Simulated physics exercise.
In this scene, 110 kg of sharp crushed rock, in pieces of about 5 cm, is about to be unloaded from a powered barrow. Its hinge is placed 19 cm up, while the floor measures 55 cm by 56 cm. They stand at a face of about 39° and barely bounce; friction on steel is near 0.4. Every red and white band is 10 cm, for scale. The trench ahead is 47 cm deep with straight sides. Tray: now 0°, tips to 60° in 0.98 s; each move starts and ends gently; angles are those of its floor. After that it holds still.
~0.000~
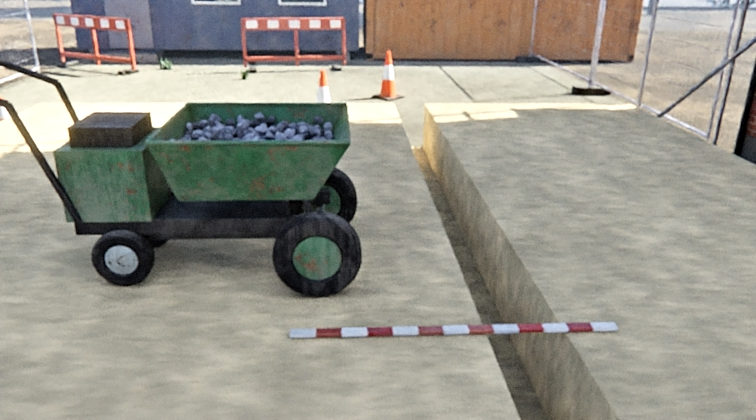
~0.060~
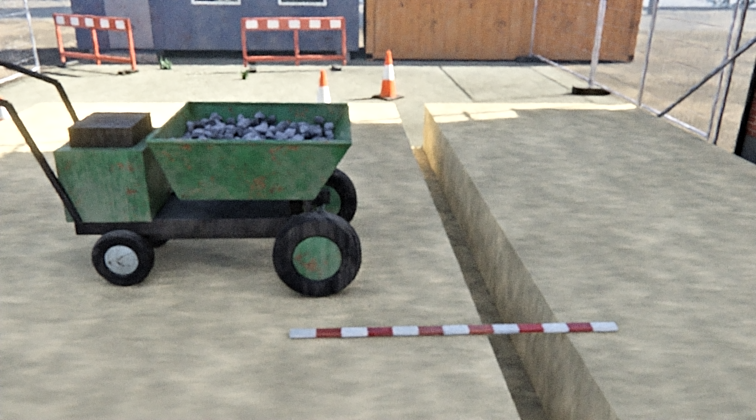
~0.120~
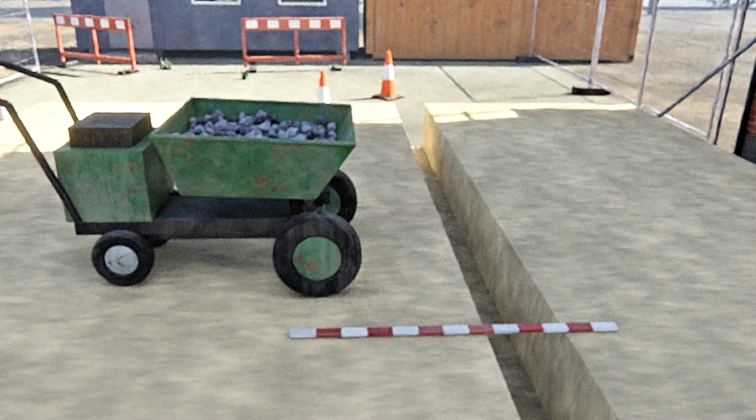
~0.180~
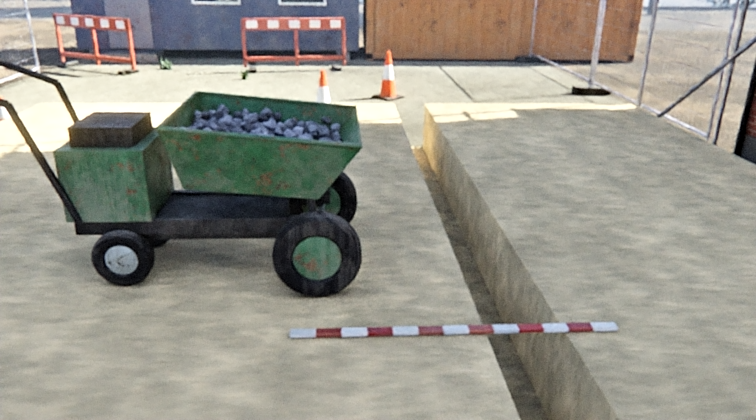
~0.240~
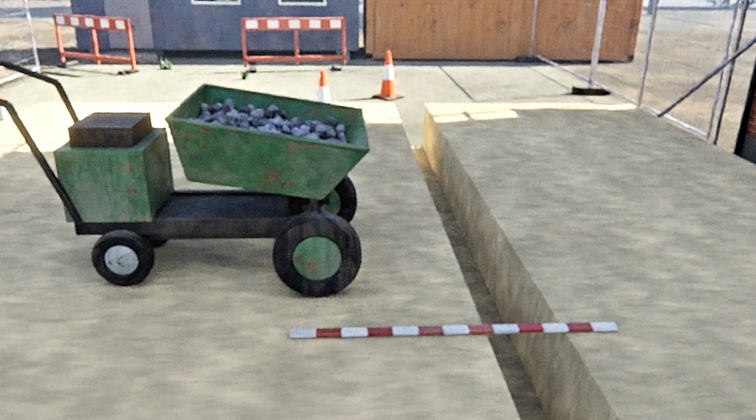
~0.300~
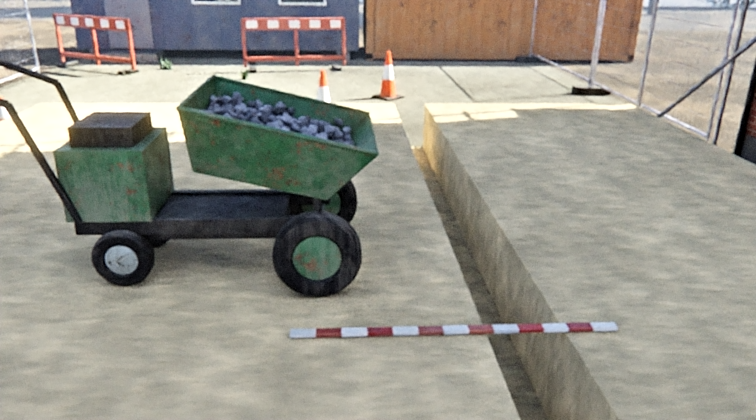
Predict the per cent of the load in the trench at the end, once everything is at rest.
Near 16 per cent.
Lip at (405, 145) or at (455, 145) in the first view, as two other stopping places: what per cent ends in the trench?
About 20 per cent first, then about 0 per cent.
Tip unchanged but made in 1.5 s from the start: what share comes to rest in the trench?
Something close to 10 per cent.
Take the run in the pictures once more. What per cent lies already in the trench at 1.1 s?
Some 0 per cent of the load by that point.
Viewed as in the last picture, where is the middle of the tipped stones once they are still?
Resting centre: About (486, 334).
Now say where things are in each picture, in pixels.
In the first picture, the tray is at 0°, its lip at (350, 143); the top of the load is at (242, 124).
In the second picture, lip at (351, 143), floor tilted 1°, highest stones at (234, 124); the stones move at 0.2 m/s on average.
In the third picture, lip at (355, 144), floor tilted 2°, highest stones at (227, 121); the stones move at 0.3 m/s on average.
In the fourth picture, the tray is at 5°, its lip at (361, 146); the top of the load is at (232, 117); the stones move at 0.5 m/s on average.
In the fifth picture, the tray is at 9°, its lip at (369, 150); the top of the load is at (218, 110); the stones move at 0.6 m/s on average.
In the sixth picture, lip at (378, 154), floor tilted 13°, highest stones at (225, 104); the stones move at 0.7 m/s on average.
After 0.7 s the floor is at 51°; 100 % in the tray; the foremost stones are at (408, 191).
After 1.1 s the floor is at 60°; 97 % in the tray, 2 % short of the trench; the foremost stones are at (462, 231).
After 1.4 s the floor is at 60°; 85 % in the tray, 6 % short of the trench, 9 % in the trench; the foremost stones are at (513, 310).
After 3.4 s the floor is at 60°; 79 % in the tray, 4 % short of the trench, 16 % in the trench; the foremost stones are at (506, 330).
